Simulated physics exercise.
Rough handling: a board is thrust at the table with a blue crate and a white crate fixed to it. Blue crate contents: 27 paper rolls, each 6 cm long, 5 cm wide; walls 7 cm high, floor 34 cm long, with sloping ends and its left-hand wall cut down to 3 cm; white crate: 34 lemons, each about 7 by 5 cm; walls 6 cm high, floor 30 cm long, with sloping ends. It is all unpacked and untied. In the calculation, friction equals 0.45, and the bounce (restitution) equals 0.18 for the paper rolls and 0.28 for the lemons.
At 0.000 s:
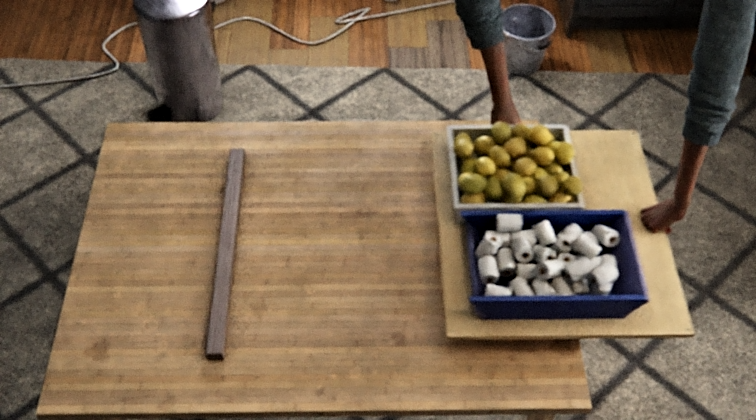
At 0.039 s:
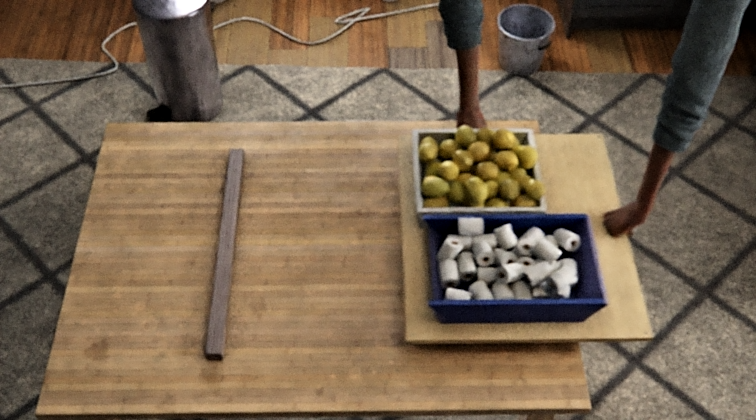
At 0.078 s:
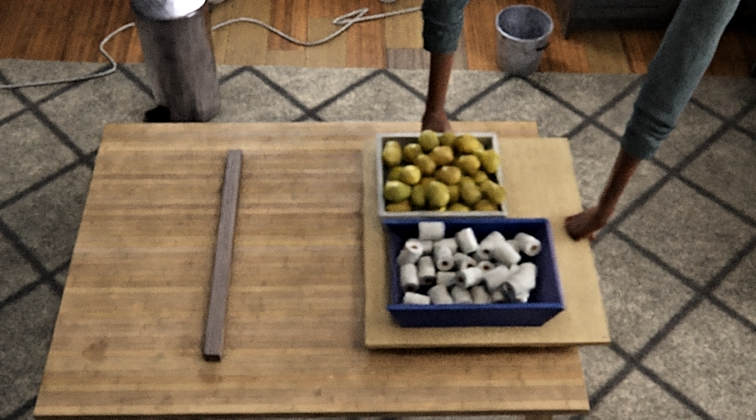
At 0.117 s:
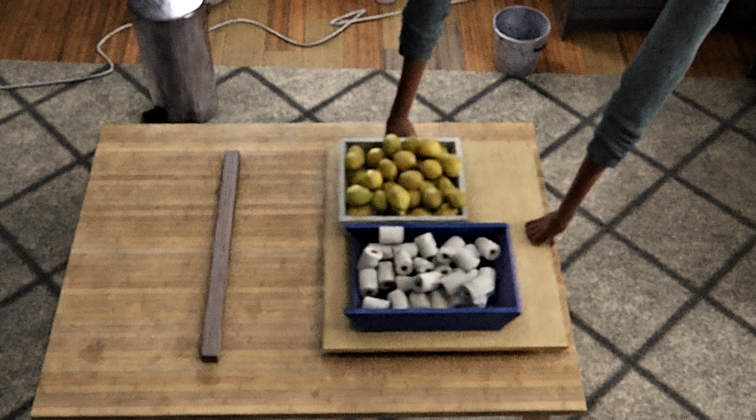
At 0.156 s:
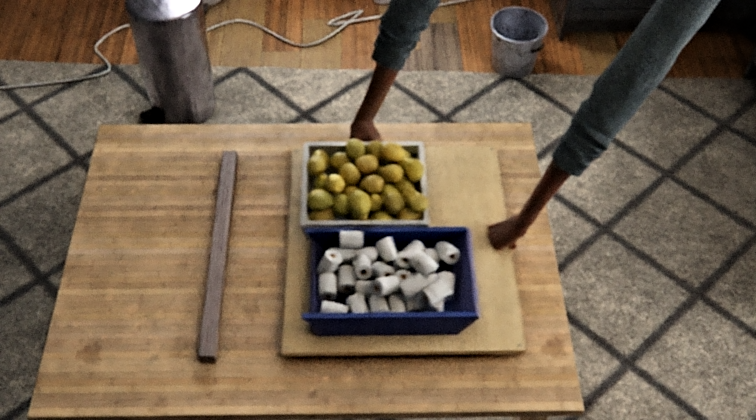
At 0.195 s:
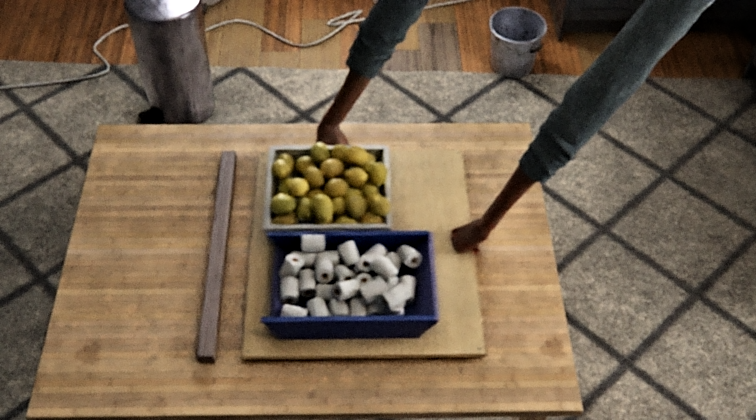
Two hands push a thin tan board steadily leftward across a wooden tabletop, seen from above in a room with a patterned grey rug and plank floor. On the board, a pale crate of yellow-green lemons sits behind a blue crate of white rolls, while a dark bar lies across the table's left side. Both crates ride along toward the bar, the arms stretching after them, as the camera drifts very slightly.
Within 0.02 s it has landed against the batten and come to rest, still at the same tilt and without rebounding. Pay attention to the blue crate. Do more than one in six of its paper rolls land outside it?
Yes.
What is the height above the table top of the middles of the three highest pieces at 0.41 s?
Some 18 cm up.
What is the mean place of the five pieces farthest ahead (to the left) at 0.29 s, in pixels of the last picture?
Roughly at (237, 216).
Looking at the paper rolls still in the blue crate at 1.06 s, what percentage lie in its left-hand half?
Around 70 per cent.
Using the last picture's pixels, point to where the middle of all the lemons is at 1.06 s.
Roughly at (274, 200).
After 0.21 s, touchdown against the batten.
After 0.29 s, 0 of 27 out of the blue crate and 3 of 34 out of the white crate.
After 0.41 s, 6 of 27 out of the blue crate and 10 of 34 out of the white crate.
After 0.63 s, 10 of 27 out of the blue crate and 12 of 34 out of the white crate.
Final count (at 1.06 s), 10 of 27 out of the blue crate and 12 of 34 out of the white crate. Asked share, 10 of 27, 37 per cent.
